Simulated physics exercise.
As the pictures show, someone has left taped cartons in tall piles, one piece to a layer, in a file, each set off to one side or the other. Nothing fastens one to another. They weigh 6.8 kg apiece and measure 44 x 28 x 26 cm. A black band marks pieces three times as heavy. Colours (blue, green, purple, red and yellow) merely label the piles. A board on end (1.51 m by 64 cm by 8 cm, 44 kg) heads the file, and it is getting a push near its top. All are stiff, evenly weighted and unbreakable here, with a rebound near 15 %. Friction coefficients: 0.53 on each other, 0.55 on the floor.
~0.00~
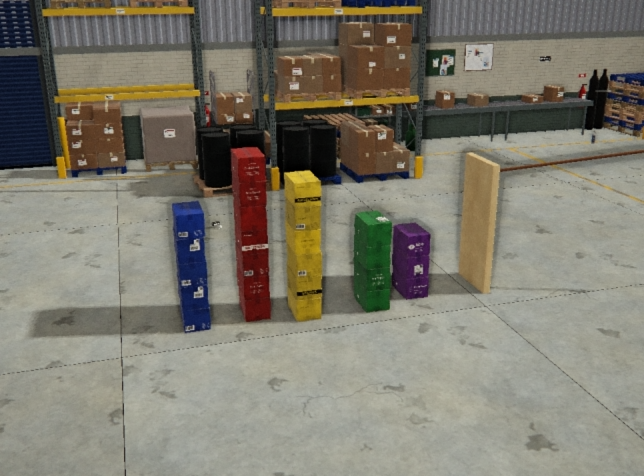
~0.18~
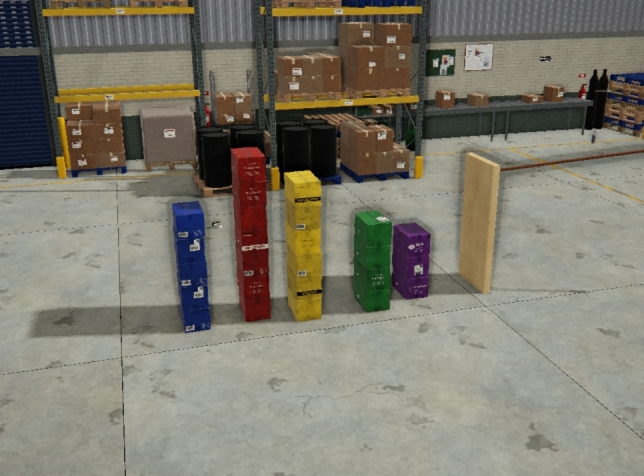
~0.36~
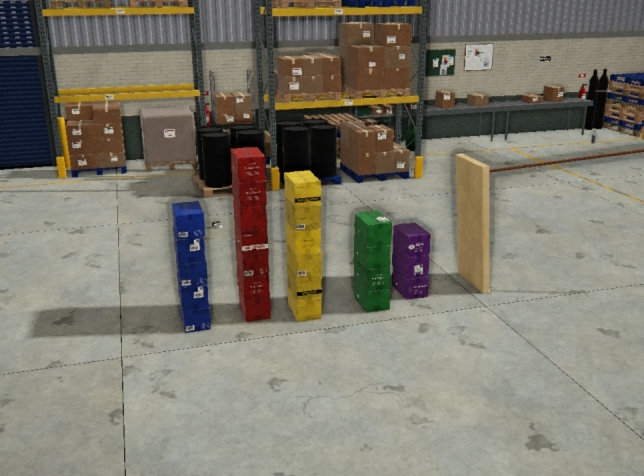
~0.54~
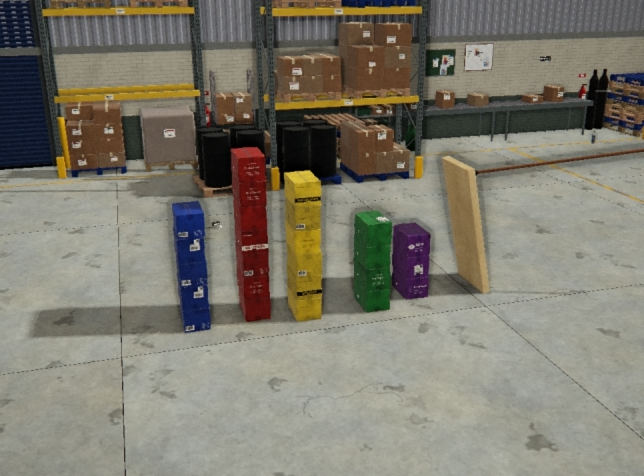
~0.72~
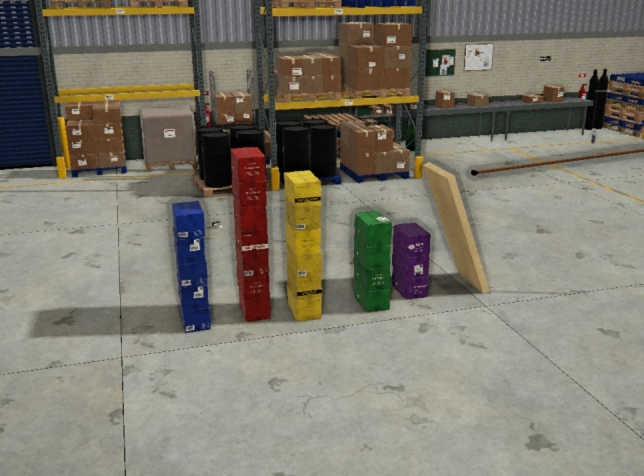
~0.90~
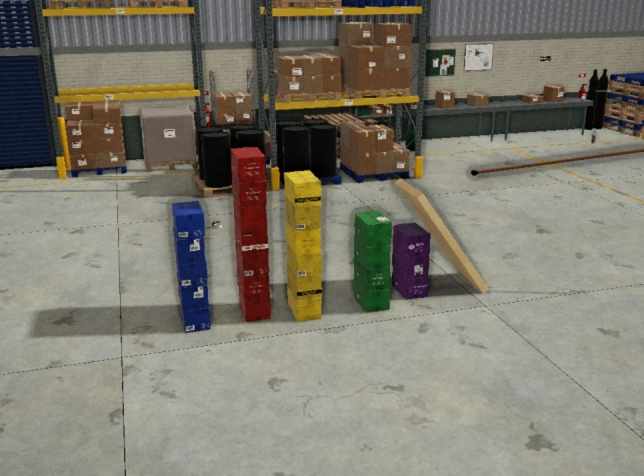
At first, a wooden board stands upright to the right of five still piles of blue, red, yellow, green and purple cartons in a warehouse. A long pole slides in from the right and pushes the board near its top, then halts while the board leans farther and farther left.
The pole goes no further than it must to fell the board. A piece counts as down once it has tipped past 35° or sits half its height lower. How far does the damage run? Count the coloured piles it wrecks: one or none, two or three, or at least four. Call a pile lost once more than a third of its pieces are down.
Piles wrecked: Upwards of three.
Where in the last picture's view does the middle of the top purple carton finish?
Near (364, 263).
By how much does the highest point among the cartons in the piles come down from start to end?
About 95 cm.
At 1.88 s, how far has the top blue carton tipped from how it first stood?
Some 0°.
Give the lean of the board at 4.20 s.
About 70°.
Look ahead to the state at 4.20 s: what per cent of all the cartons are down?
At that moment 90 per cent.
After 1.88 s, board 61° from upright; 3 of the 25 cartons down; top purple carton 48° from how it stood, 13 cm lower; top green carton 27° from how it stood.
After 3.24 s, board 66° from upright; 6 of the 25 cartons down; top purple carton 65° from how it stood, 19 cm lower; top red carton 21° from how it stood.
After 3.74 s, board 70° from upright; 22 of the 25 cartons down; top purple carton 62° from how it stood, 23 cm lower; top blue carton 49° from how it stood, 31 cm lower.
After 4.20 s, board 70° from upright; 22 of the 25 cartons down; top blue carton upside down; top yellow carton on its side.
In the end (5.9 s), board 70° from upright; 22 of the 25 cartons down; top blue carton upside down; top yellow carton on its side. Wrecked, blue, green, purple, red and yellow. From the last view, middles, top blue carton near (20, 334), top yellow carton near (112, 276).
